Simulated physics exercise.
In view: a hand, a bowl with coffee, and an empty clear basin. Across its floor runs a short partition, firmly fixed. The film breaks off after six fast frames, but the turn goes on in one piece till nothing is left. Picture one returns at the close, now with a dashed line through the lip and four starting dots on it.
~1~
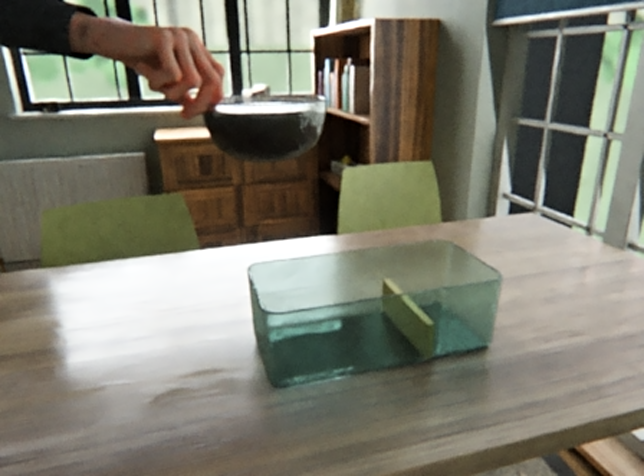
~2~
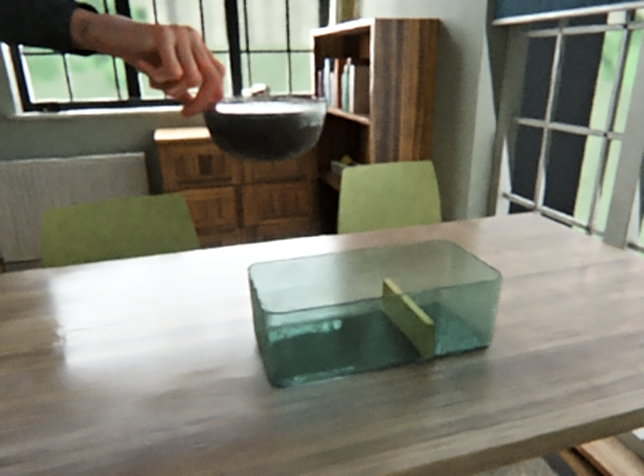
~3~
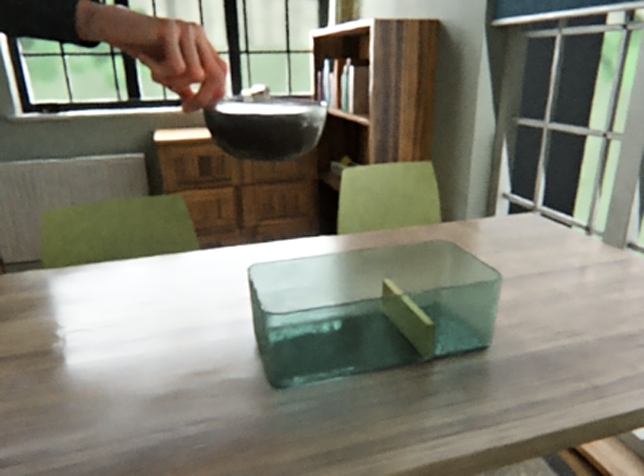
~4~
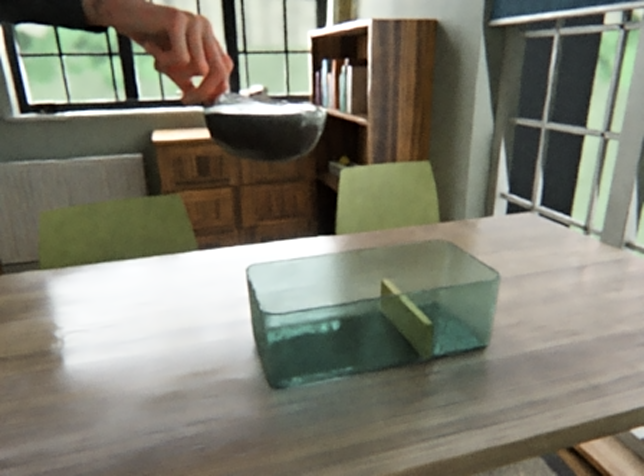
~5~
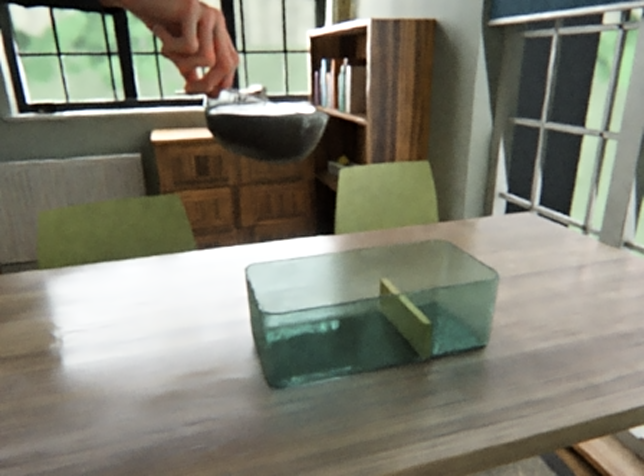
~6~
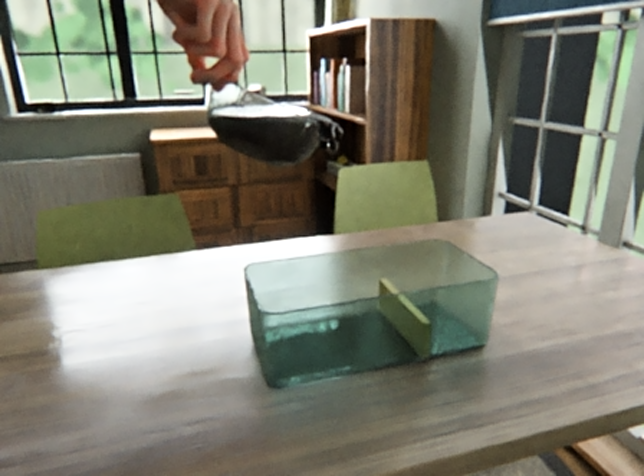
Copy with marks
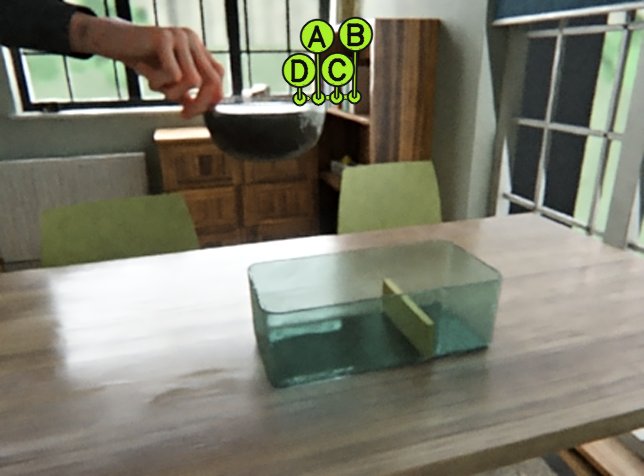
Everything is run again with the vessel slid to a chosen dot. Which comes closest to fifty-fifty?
B.
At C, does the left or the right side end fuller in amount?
The left side.
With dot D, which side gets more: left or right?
More ends on the left.
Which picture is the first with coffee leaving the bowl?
Picture 5.
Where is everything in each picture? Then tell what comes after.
The first picture shows upright, lip at (322, 97); basin from (269, 386) to (489, 343); top of the wall at (406, 299); nothing has left yet.
The second picture shows upright, lip at (322, 99); nothing has left yet.
The third picture shows tipped about 5°, lip at (323, 103); nothing has left yet.
The fourth picture shows tipped about 10°, lip at (323, 109); nothing has left yet.
The fifth picture shows tipped about 18°, lip at (323, 117); coffee is over the lip, down to (323, 117).
The sixth picture shows tipped about 26°, lip at (323, 126); coffee is over the lip, down to (329, 149).
On the marked copy, A at (318, 98); B at (354, 96); C at (336, 97); D at (299, 98).
Choosing A, about 95 % ends left of the wall and 3 % right of it.
Choosing B, about 48 % ends left of the wall and 50 % right of it.
Choosing C, about 80 % ends left of the wall and 18 % right of it.
Choosing D, about 96 % ends left of the wall and 3 % right of it.
